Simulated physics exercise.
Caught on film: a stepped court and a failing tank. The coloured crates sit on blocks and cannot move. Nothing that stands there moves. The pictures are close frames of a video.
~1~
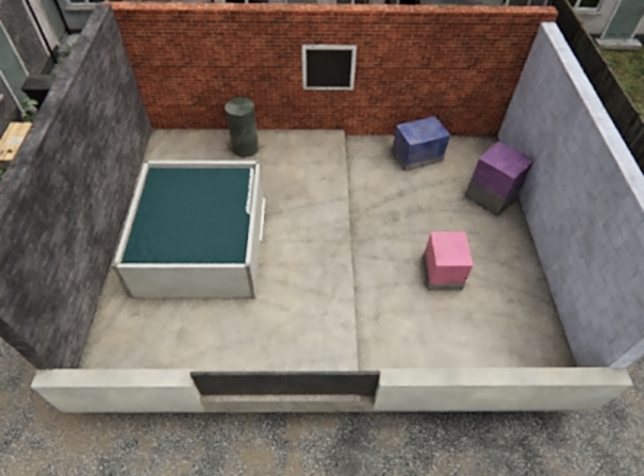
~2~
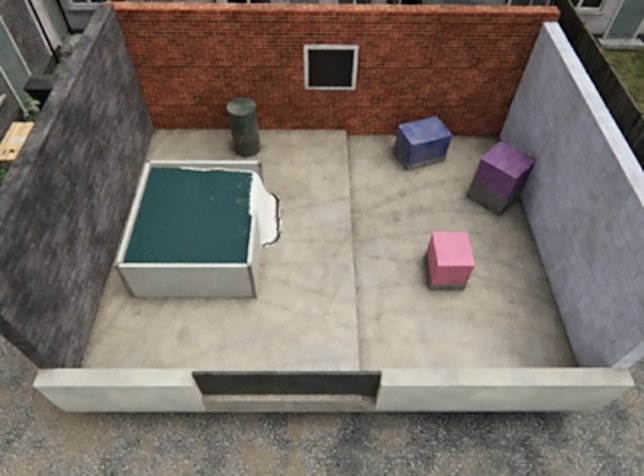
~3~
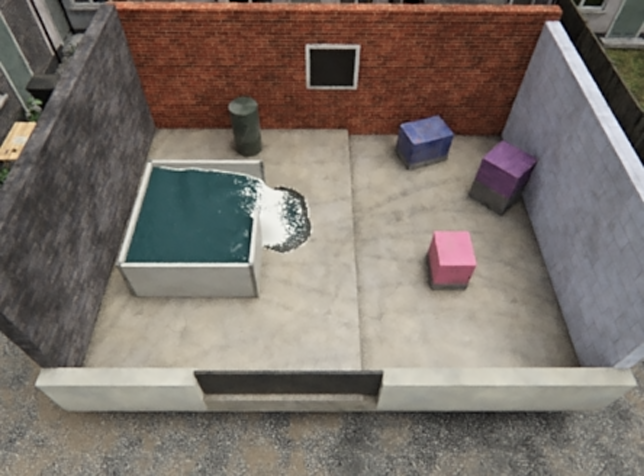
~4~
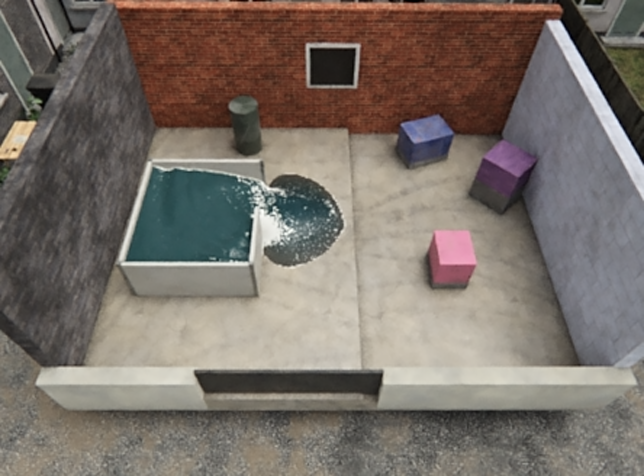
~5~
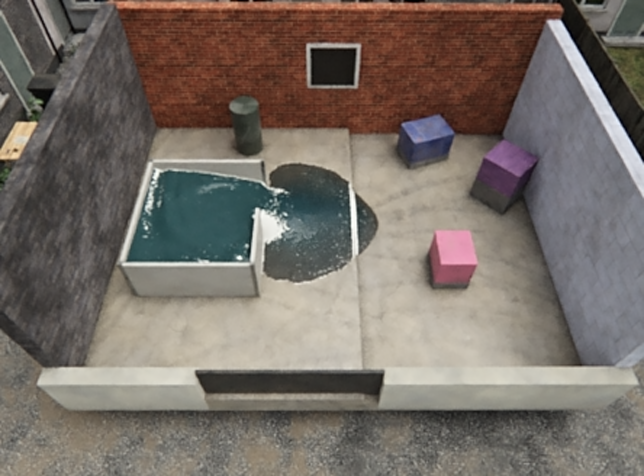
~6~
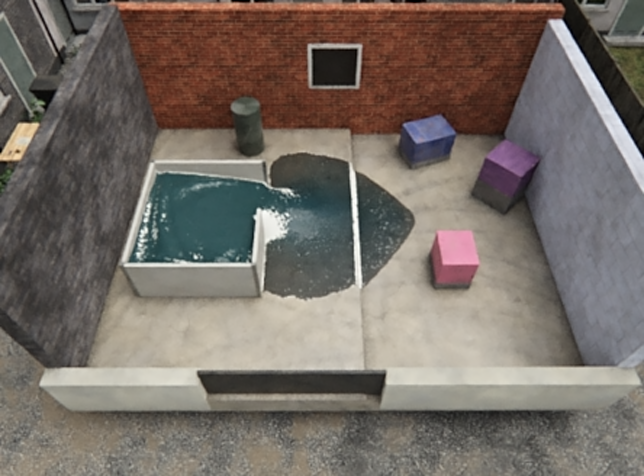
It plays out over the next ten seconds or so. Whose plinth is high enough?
In the end: The blue crate is soaked; the purple crate keeps dry; the pink crate is soaked.
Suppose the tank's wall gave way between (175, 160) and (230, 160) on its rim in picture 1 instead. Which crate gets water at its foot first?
It is the blue crate.
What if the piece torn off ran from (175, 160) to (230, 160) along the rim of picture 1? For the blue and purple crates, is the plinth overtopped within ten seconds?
One by one: The blue crate is topped, the purple crate stays dry.
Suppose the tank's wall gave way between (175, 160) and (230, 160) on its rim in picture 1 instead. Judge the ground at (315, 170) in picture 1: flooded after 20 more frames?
There: Wet.
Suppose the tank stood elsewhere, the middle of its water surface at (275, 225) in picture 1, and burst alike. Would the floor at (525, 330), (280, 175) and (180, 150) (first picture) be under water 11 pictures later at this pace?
One after the other: Covered, free of water, not flooded.
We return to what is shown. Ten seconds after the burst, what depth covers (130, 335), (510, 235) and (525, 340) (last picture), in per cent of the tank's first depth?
In that order: 0, 20 and 18 per cent.
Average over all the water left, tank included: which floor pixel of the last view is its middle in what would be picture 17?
Roughly at (301, 223).
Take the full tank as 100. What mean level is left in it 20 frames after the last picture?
About 40 per cent.
A moment on, water covers 40 % of the floor; the blue crate water round its plinth, the purple crate water round its plinth, the pink crate water round its plinth.
Next, water covers 55 % of the floor; the blue crate water round its plinth, the purple crate water round its plinth, the pink crate water round its plinth.
Then, water covers 60 % of the floor; the blue crate water round its plinth, the purple crate water round its plinth, the pink crate water round its plinth.
Later, water covers 65 % of the floor; the blue crate water round its plinth, the purple crate water round its plinth, the pink crate water round its plinth.
In the end, water covers 70 % of the floor; the blue crate was topped, the purple crate stayed above the water, the pink crate was topped.
